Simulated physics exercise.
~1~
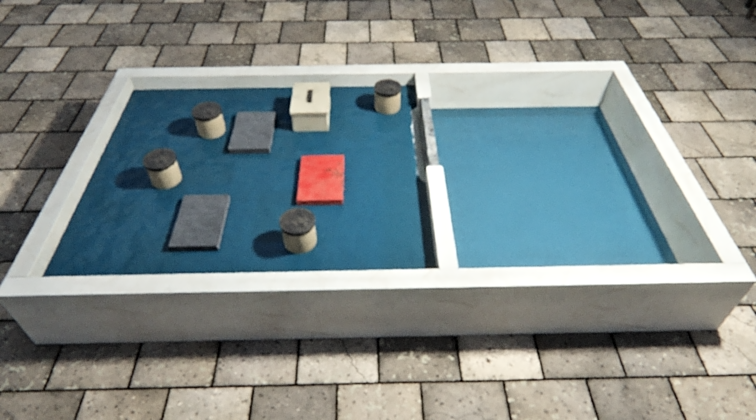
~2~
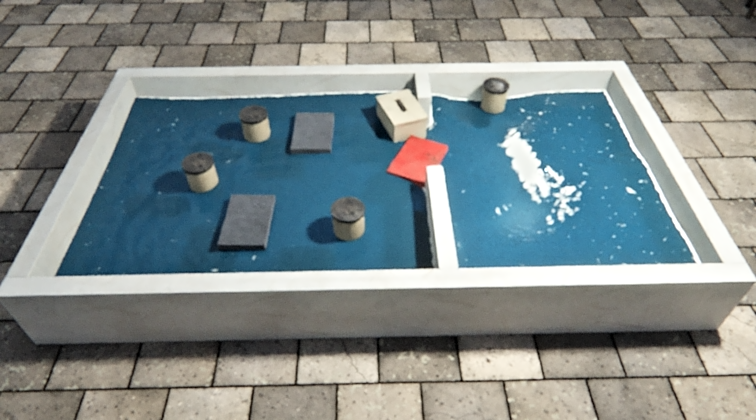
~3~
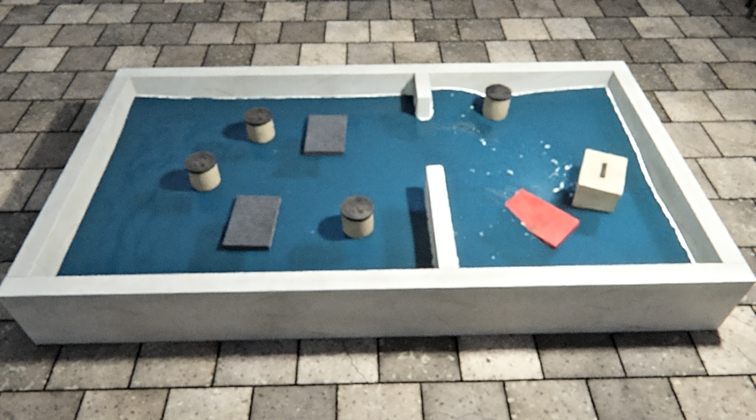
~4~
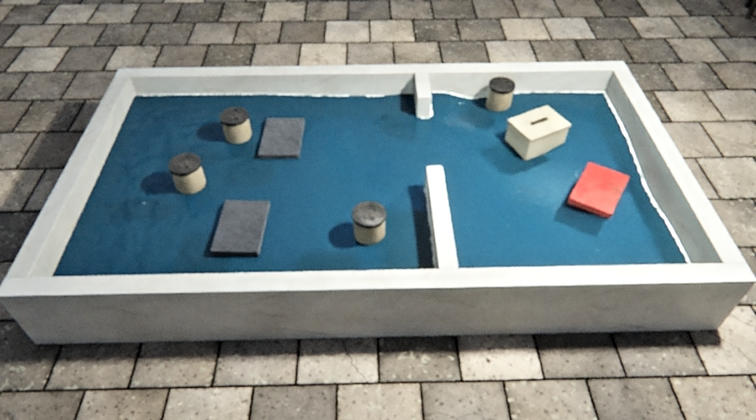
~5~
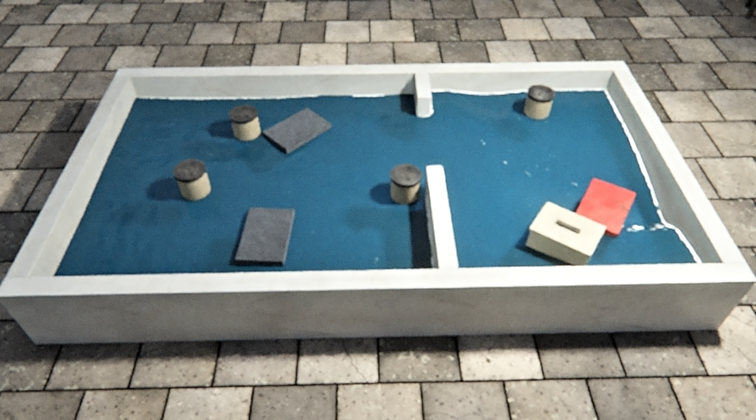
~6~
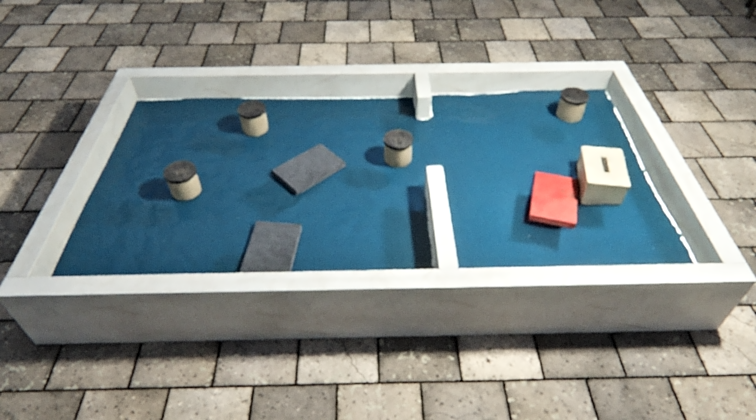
A red slab, a pale slotted box and a dark-topped cylinder floated rightward through an opened gap in a basin's divider, then drifted about on the right side, where they remained afloat while the other cylinders and gray slabs stayed on the left.
